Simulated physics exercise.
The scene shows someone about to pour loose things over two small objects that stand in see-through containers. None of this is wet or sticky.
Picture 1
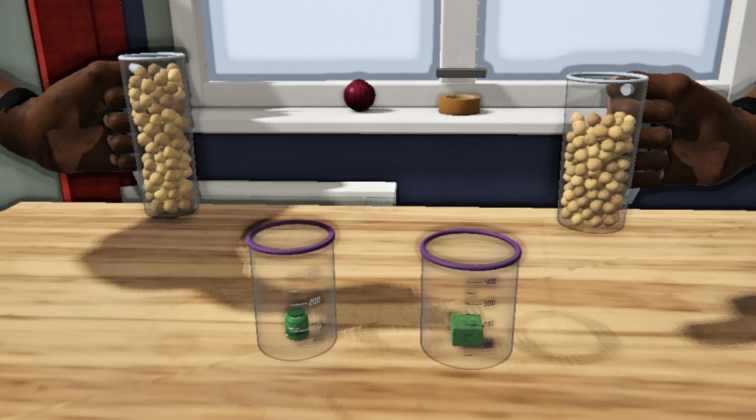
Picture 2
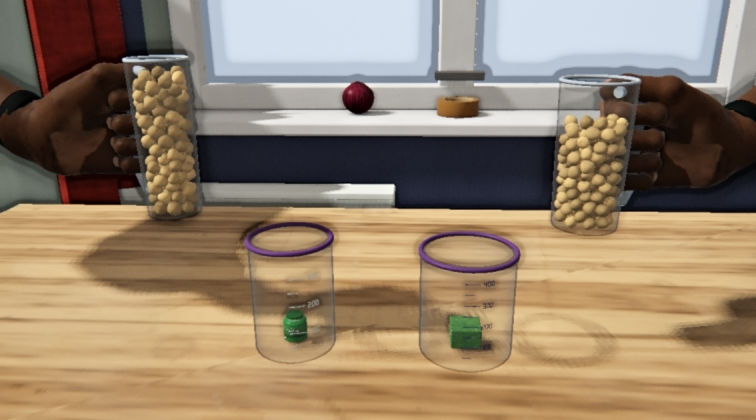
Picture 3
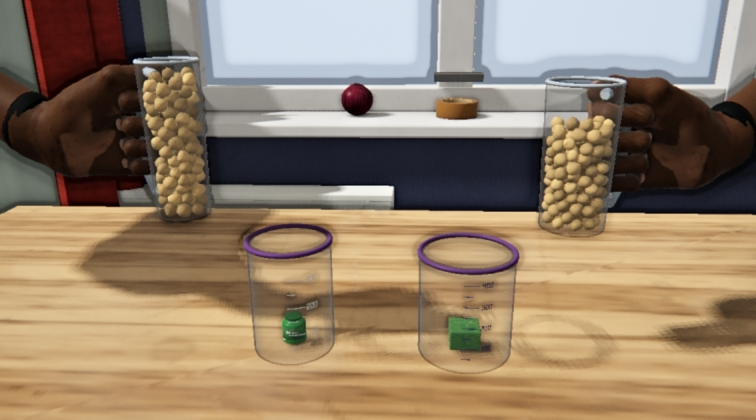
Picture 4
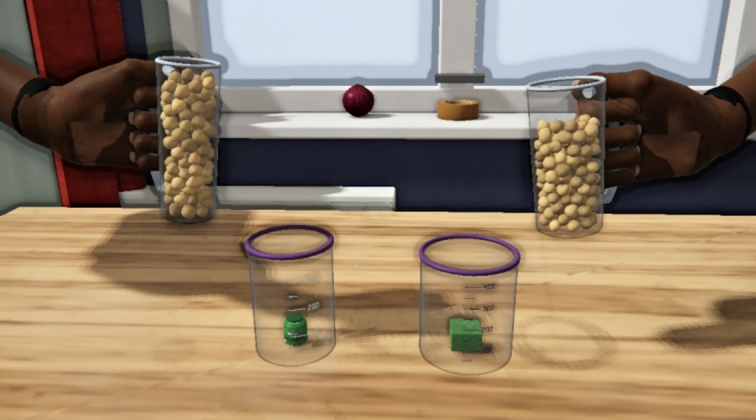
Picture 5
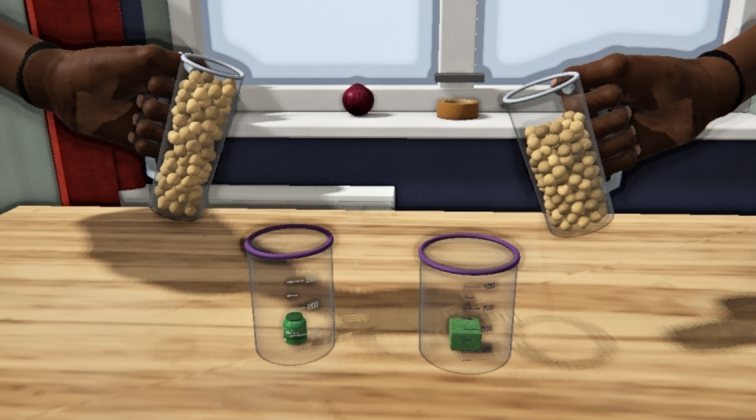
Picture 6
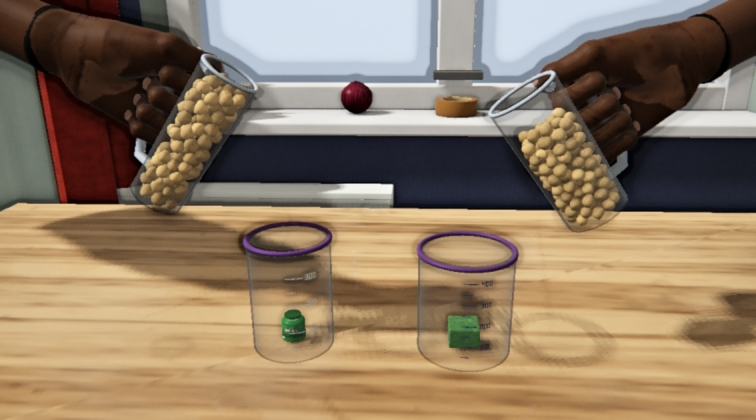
Two hands holding clear cups of chickpeas move them inward, then tilt them toward each other behind two beakers holding small green objects.
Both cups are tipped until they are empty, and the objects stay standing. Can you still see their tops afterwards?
One by one: Left: I think it will be smothered completely; right: I think it will be smothered completely.
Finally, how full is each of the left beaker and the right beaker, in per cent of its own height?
About 50 per cent on the left and 50 on the right.
Then, 0.33 s later than the last frame, left beaker empty, all of its cupful still in the cup; right beaker empty, all of its cupful still in the cup.
Then, 0.69 s later than the last frame, left beaker nearly empty, nearly all of its cupful still in the cup; right beaker nearly empty, nearly all of its cupful still in the cup.
Then, 1.11 s later than the last frame, left beaker a quarter full, roughly a third of its cupful still in the cup; right beaker a third full, a stray few of its cupful still in the cup.
When it is over, left beaker half full (surface near (291, 288)), one piece on the table; right beaker half full (surface near (465, 297)), nothing beside it; the left thing is covered; the right thing is covered.
